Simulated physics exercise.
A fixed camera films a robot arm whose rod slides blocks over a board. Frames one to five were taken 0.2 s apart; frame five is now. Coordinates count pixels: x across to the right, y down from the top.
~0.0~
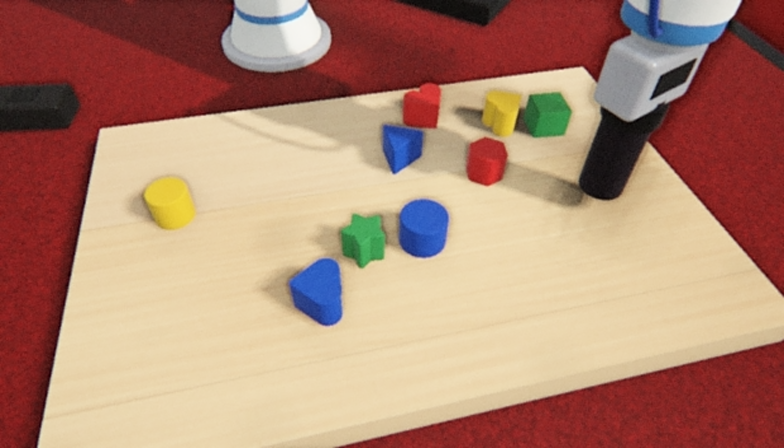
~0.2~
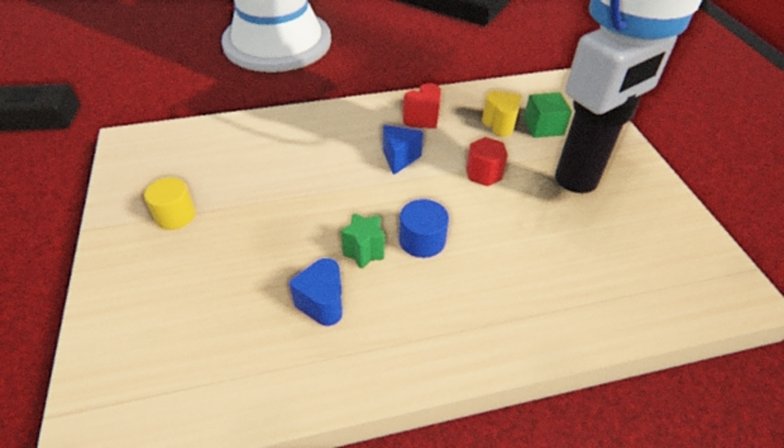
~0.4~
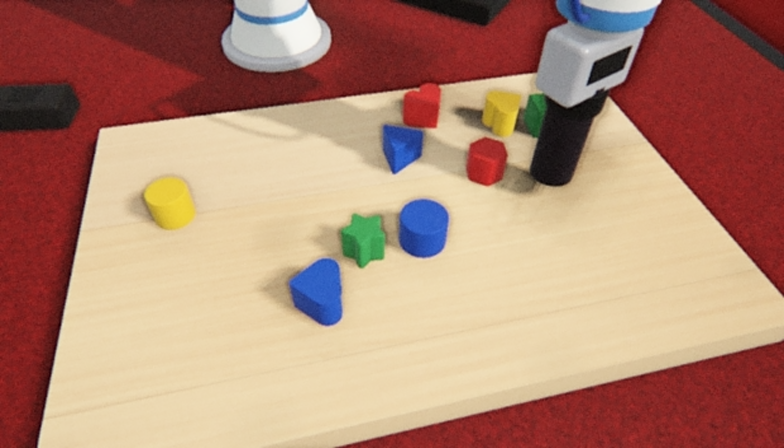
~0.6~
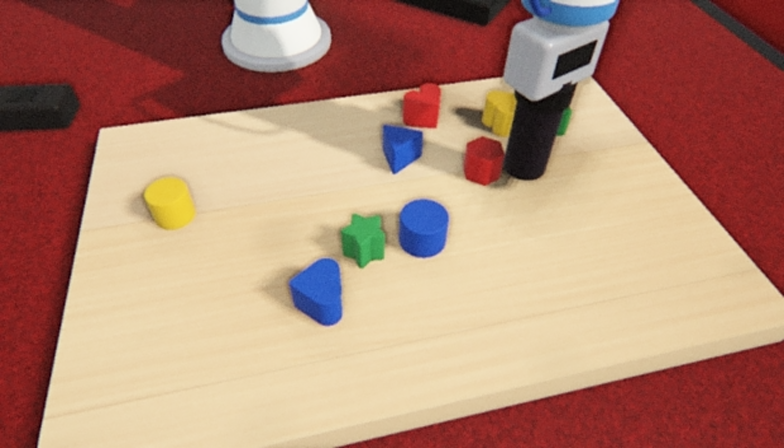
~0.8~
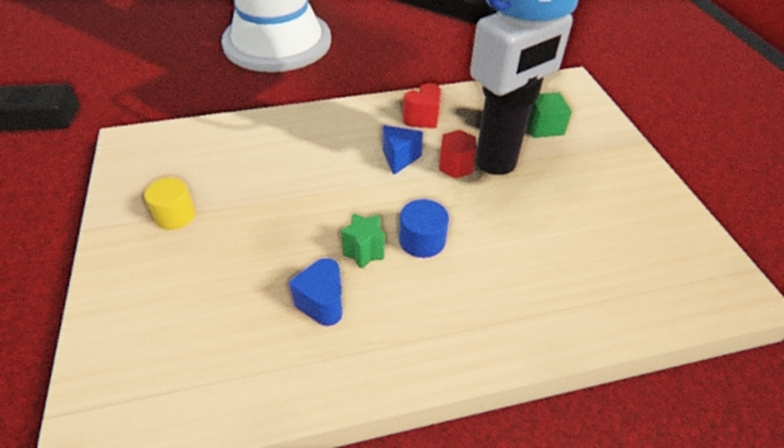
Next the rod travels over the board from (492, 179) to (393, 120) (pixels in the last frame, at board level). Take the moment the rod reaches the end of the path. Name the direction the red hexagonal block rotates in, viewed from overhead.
It goes anticlockwise.
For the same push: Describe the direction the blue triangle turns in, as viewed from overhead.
Its spin: Anticlockwise.
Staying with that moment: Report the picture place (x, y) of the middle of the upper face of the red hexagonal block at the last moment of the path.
I expect it at (358, 102).
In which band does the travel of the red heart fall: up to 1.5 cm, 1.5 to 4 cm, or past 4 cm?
It ends 1.5 to 4 cm from its spot.
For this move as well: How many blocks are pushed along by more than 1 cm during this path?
That push would leave three or more blocks displaced by more than about 1 cm.
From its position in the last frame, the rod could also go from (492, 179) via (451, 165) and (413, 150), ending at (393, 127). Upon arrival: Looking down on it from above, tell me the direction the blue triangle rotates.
Seen from overhead, it turns anticlockwise.
On the path given first. One third of the way, rod at (458, 141); blue triangle at (390, 133), turned 40° anticlockwise; red hexagonal block at (422, 122).
Two thirds of the way, rod at (424, 121); blue triangle at (379, 130), turned 95° anticlockwise; red heart at (424, 92); red hexagonal block at (386, 108), turned 35° anticlockwise.
At the end, rod at (393, 104); blue triangle at (378, 130), turned 100° anticlockwise; red heart at (416, 82), turned 40° clockwise; red hexagonal block at (358, 102), turned 95° anticlockwise; yellow heart unmoved.
